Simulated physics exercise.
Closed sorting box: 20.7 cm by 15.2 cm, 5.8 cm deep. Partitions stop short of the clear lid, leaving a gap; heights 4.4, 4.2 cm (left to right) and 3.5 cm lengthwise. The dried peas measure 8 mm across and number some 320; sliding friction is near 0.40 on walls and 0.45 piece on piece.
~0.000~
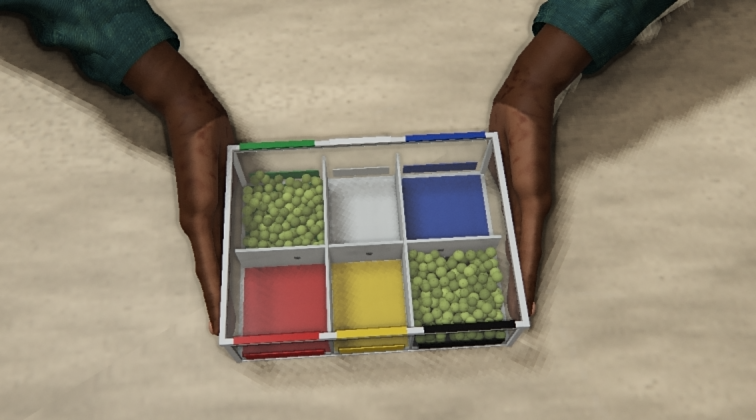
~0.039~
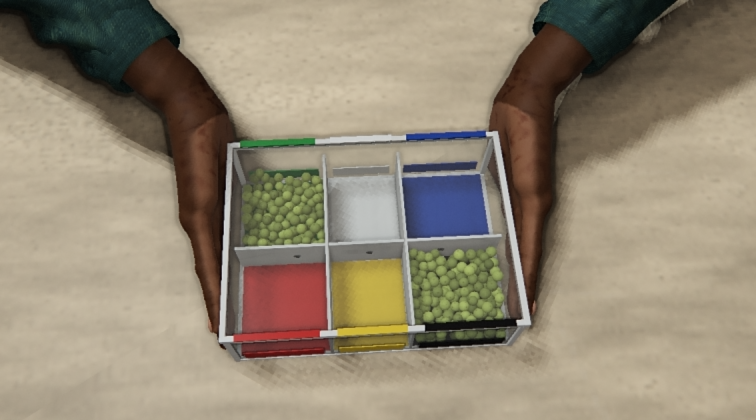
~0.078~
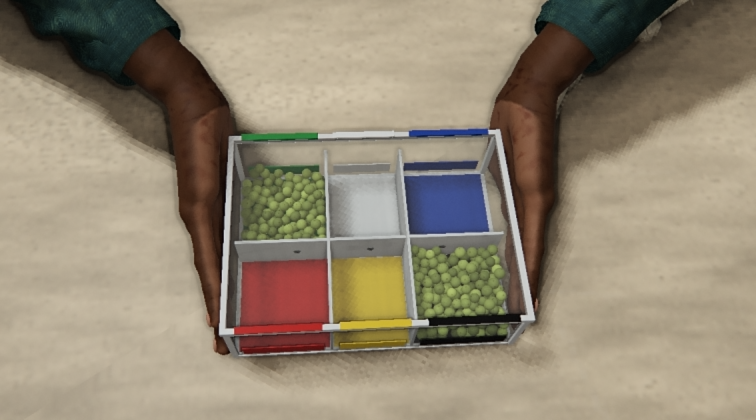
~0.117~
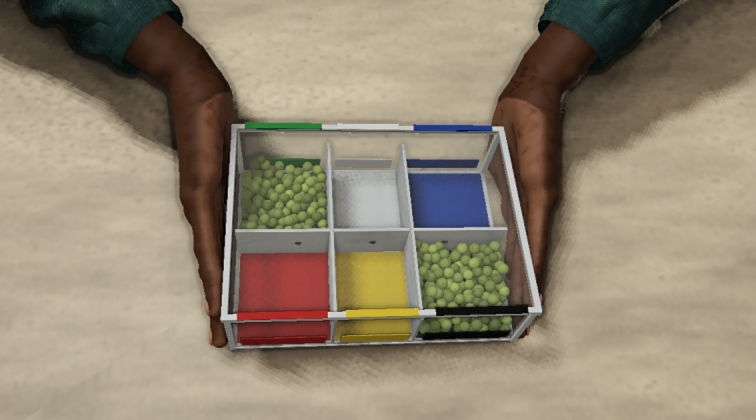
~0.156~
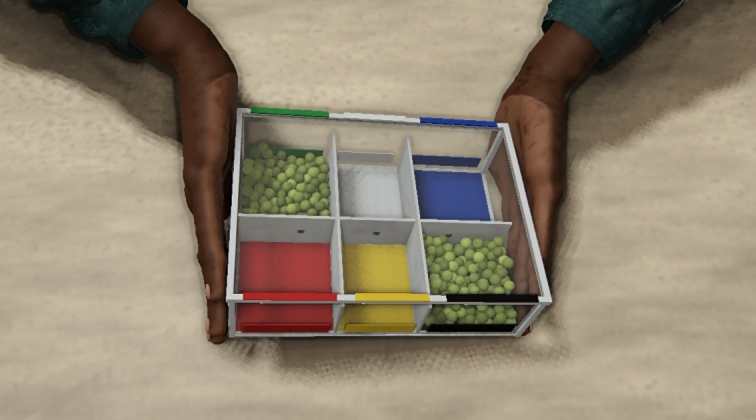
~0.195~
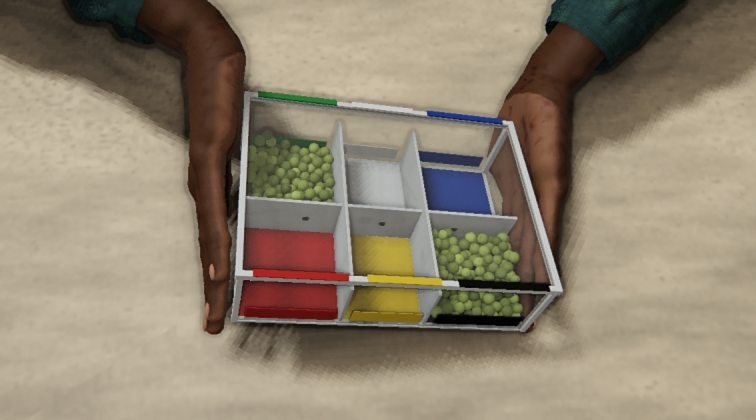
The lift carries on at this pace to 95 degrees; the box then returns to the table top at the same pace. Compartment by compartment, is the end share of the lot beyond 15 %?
Red: Not beyond; blue: Beyond; green: Beyond; yellow: Not beyond; white: Not beyond; black: Beyond.
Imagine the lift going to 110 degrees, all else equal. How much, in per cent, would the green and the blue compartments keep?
With that change, green ends at 40 percent while blue ends at 25 percent.
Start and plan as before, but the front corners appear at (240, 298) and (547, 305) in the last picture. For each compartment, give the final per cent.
So it works out as red at 0 percent, blue at 15 percent, green at 40 percent, yellow at 0 percent, white at 5 percent and black at 40 percent.
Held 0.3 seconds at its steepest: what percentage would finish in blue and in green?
Then blue keeps 30% and green keeps 45%.
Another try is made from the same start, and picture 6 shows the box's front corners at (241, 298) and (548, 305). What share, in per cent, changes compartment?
I'd put it at about 25 per cent.
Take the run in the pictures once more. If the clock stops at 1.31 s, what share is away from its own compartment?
Some 25 percent.
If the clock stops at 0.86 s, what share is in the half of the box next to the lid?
Roughly 50 per cent.
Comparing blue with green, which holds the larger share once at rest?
Green comes out ahead.
Then, at 0.86 s, tilt 95 degrees; blue 10 %, green 45 %, black 45 %.
After 1.31 s, tilt 40 degrees; blue 20 %, green 45 %, black 35 %.
After 1.83 s, tilt 0 degrees; blue 20 %, green 45 %, white 5 %, black 30 %.
At rest (2.3 s), red 0 %, blue 20 %, green 45 %, yellow 0 %, white 5 %, black 30 %.
